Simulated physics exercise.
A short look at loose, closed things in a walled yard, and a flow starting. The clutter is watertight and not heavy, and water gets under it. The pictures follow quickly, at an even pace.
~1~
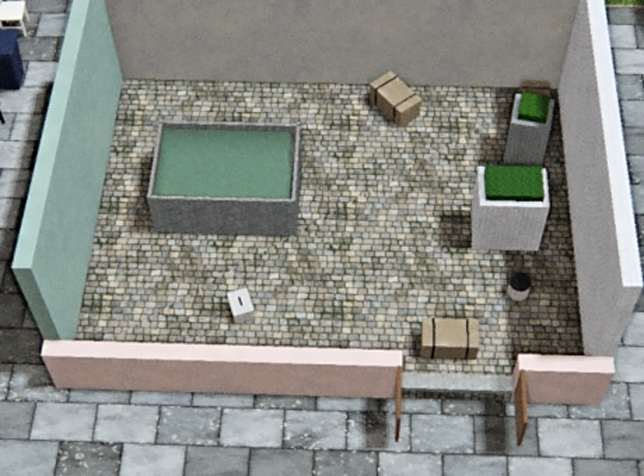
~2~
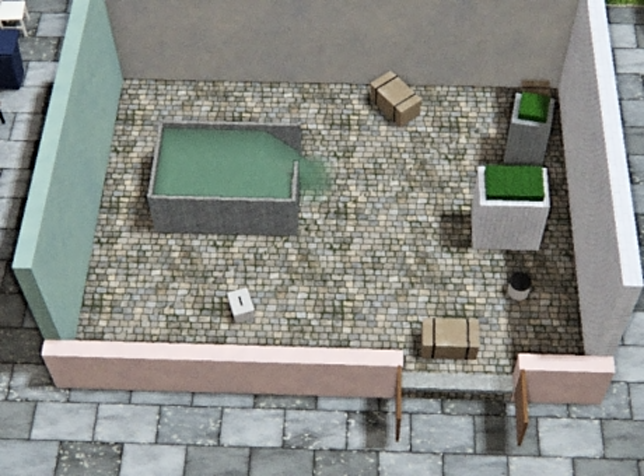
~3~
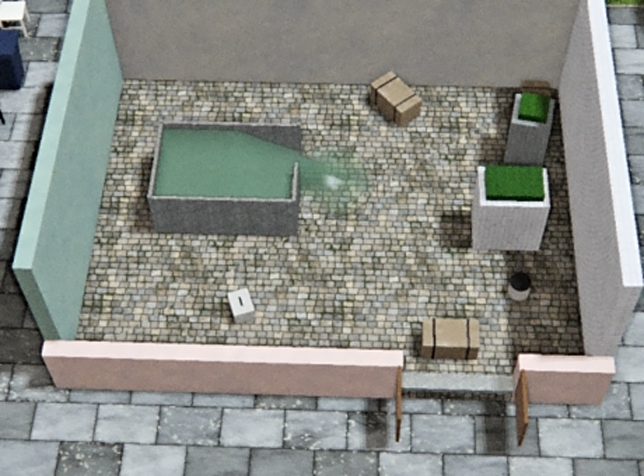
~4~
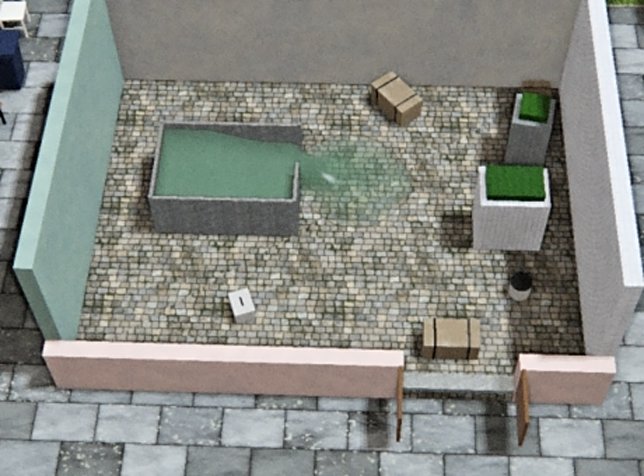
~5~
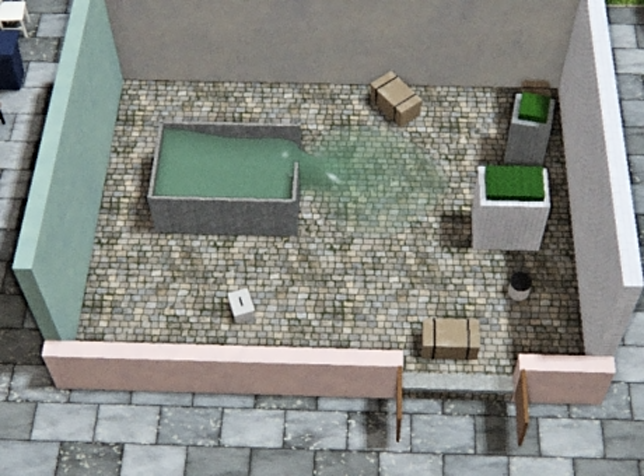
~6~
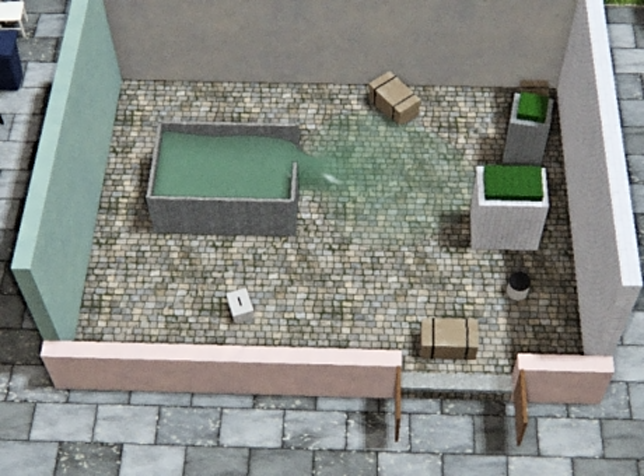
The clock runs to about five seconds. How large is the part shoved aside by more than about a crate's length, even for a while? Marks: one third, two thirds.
That comes to from one to two thirds.
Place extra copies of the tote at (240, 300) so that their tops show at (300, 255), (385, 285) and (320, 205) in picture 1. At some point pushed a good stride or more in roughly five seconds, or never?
One after the other: Not that far, not that far, short of that.
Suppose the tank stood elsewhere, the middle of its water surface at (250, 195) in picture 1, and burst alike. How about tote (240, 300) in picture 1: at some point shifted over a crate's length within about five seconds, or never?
For that one: No.
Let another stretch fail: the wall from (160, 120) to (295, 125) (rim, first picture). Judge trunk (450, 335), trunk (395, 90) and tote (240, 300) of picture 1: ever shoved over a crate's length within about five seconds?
As listed: No, moved that far, under that.
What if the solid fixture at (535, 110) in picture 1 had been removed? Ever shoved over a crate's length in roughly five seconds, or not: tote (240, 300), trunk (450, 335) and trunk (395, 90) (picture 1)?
In that order: Less than that, never so far, swept aside.
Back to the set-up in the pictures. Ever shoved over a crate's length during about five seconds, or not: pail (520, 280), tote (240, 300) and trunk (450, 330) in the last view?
One after the other: Swept aside, less than that, no.
A moment on, 0 of 5 are well off their spots; 0 afloat.
Next, 2 of 5 are well off their spots; 2 afloat.
Later, 2 of 5 are well off their spots; 3 afloat.
In the end, 2 of 5 are well off their spots, and 2 have been at some point; 3 afloat.
